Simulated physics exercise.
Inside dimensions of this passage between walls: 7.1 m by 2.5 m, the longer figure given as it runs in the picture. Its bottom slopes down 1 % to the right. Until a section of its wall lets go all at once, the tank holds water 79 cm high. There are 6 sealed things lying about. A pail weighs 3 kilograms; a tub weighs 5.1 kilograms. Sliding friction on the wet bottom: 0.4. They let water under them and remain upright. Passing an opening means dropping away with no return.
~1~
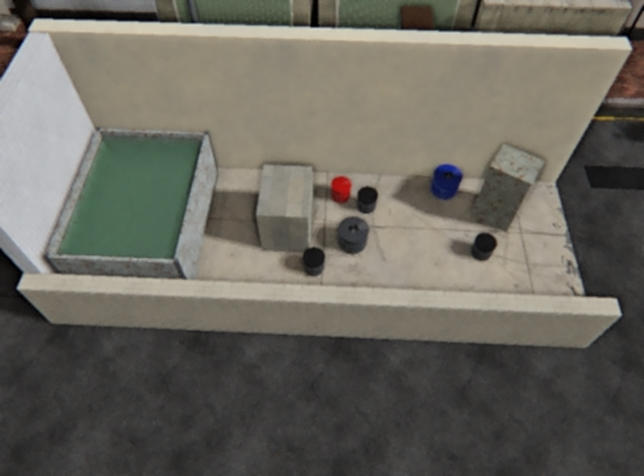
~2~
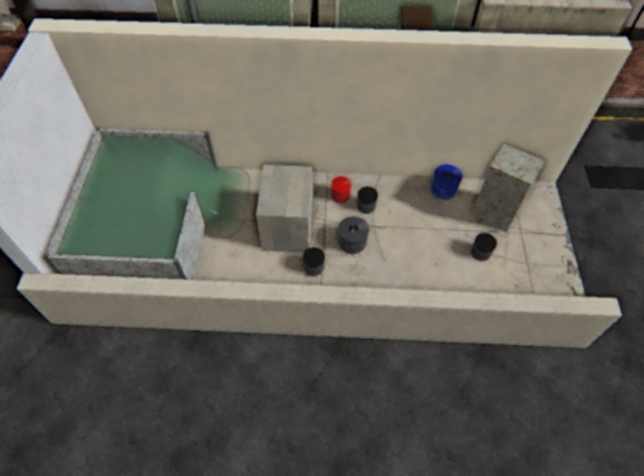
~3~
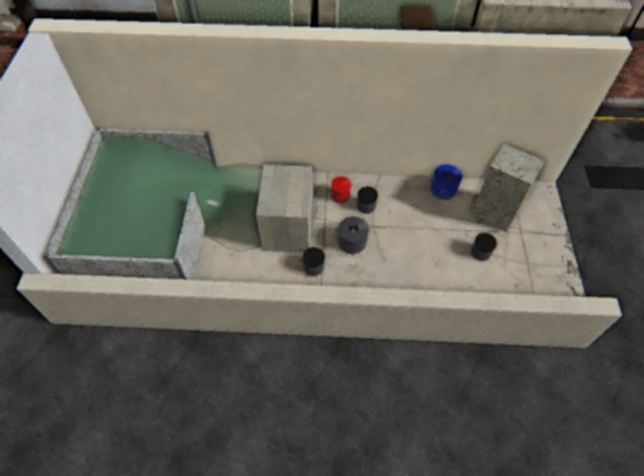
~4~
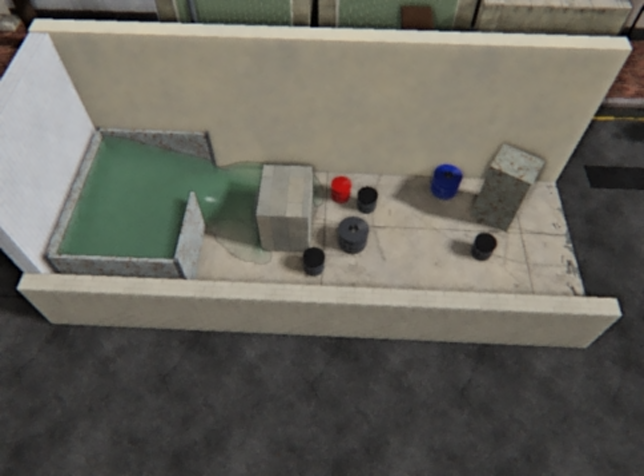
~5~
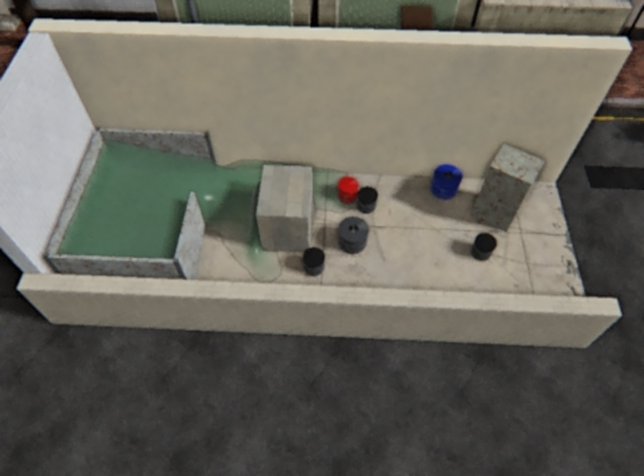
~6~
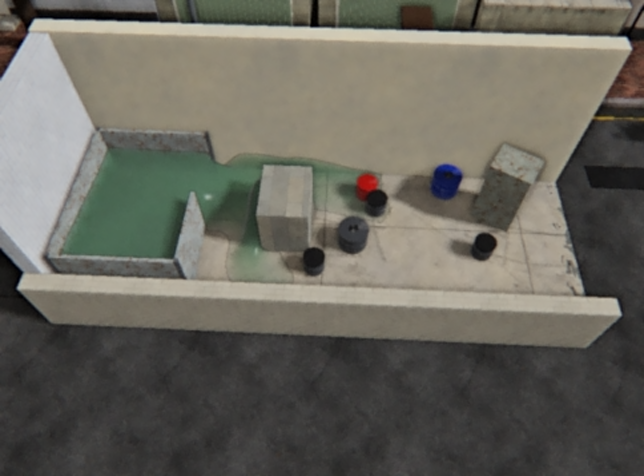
At first, green water fills a tank at the left end of a walled passage, with blocks and small tubs standing to its right. The tank's right side opens and water spreads rightward around the pale block, then the red pail shifts a little right, and a black tub beside it moves slightly.
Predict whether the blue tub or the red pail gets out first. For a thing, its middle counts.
It is the red one that gets out first.
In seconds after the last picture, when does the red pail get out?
Somewhere near 2.0 s.
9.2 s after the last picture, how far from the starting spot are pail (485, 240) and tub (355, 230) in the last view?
Log: Item 1 gone out; item 2 gone out.
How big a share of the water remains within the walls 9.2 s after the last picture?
Still held: Near 44 %.
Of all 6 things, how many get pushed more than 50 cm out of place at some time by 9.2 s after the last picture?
I make it 5.
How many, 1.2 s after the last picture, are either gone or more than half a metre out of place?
Count: 3.
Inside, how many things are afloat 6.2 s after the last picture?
Tally: 1 of them.
Then, 1.2 s after the last picture the blue tub is near (478, 168), 0.4 m from its start, afloat; the red pail is near (503, 239), 2.5 m from its start, afloat; 0 of 6 are out; 3 afloat.
Then, 3.8 s after the last picture the blue tub is near (477, 168), 0.4 m from its start, afloat; the red pail has gone out (2.0 s after the last picture); 3 of 6 are out; 2 afloat.
Then, 6.2 s after the last picture the blue tub is near (477, 171), 0.4 m from its start, afloat; the red pail has gone out (2.0 s after the last picture); 4 of 6 are out; 1 afloat.
Then, 9.2 s after the last picture the blue tub is near (476, 171), 0.4 m from its start, afloat; the red pail has gone out (2.0 s after the last picture); 4 of 6 are out; 2 afloat.
